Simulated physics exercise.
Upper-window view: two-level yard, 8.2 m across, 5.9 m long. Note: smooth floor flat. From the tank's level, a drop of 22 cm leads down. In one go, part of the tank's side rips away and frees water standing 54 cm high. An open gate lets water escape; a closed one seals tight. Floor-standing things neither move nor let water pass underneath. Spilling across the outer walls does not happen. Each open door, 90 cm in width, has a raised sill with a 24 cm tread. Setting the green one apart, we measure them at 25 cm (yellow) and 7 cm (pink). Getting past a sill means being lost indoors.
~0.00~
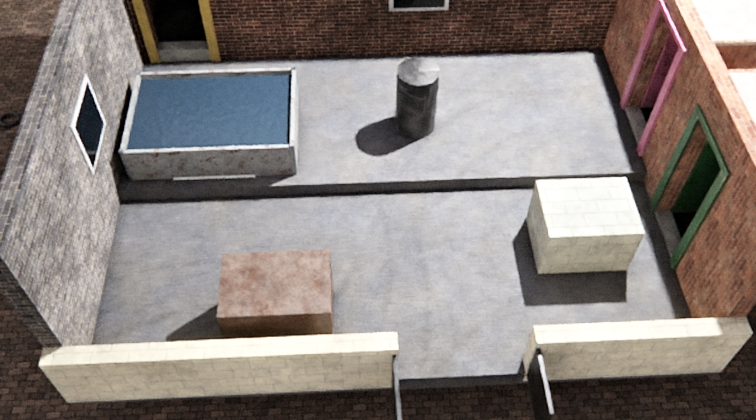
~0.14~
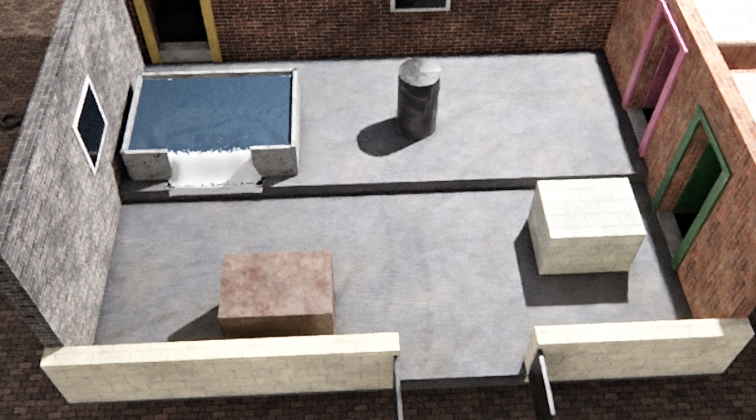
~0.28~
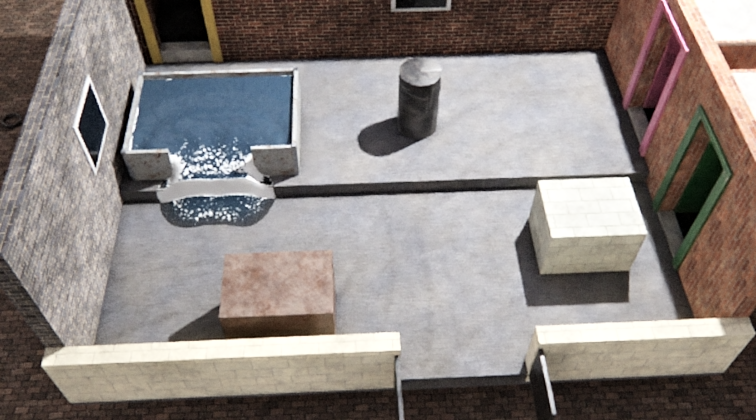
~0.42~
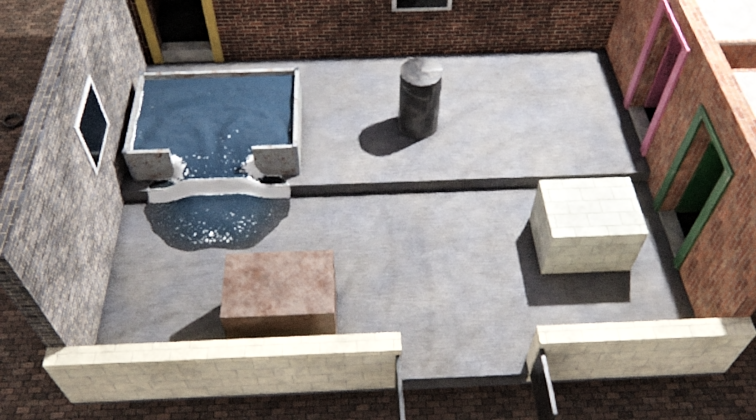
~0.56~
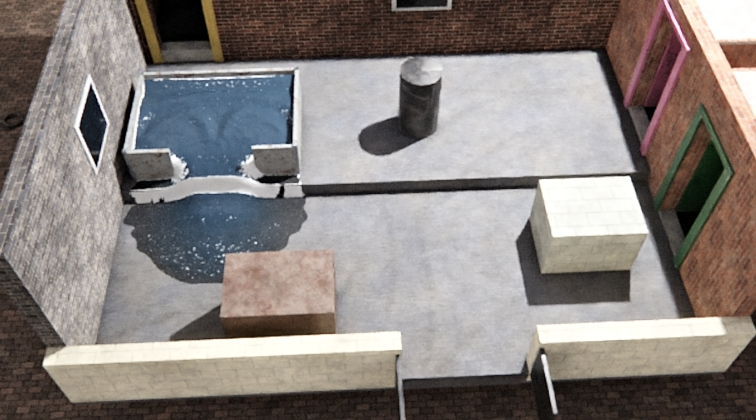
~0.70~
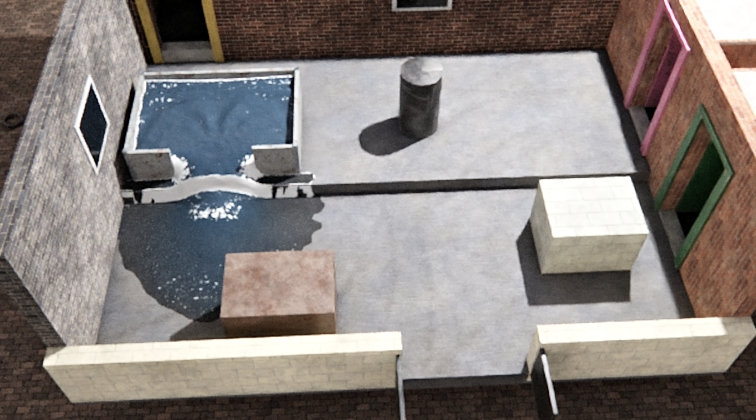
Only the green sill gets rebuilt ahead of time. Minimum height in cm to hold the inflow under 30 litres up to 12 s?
Roughly 8.5 cm.
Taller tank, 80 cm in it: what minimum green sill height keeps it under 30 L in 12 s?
16 cm.
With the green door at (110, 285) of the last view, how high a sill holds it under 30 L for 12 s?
14.0 cm.
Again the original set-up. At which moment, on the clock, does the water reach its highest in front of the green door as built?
Approximately 11.0 s.
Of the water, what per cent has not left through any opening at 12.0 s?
Roughly 90 percent of the water remains.
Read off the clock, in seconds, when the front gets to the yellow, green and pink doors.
Yellow not within the 12 s, green 5.5 s, pink not in the 12 s.
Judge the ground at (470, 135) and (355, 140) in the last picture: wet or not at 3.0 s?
First spot untouched, second untouched.
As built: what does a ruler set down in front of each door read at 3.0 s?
Reading in centimetres: Yellow = 0, green = 0, pink = 0.
After 1.4 s water covers 20 % of the floor, deepest (34 cm) near (248, 287); it has not reached the green door.
After 3.0 s water covers 40 % of the floor, deepest (28 cm) near (194, 312); it has not reached the green door.
After 12.0 s water covers 55 % of the floor, deepest (14 cm) near (621, 221); 13 cm at the green door, 84 litres in over its 5 cm sill.
At the green door as built, the water arrived by 5.4 s and peaked near 13 cm at 10.8 s.
With a sill of 7.5 cm, 43 litres would have come in within the 12 s; with 10 cm, 14 litres. So under 30 litres takes about 8.5 cm.
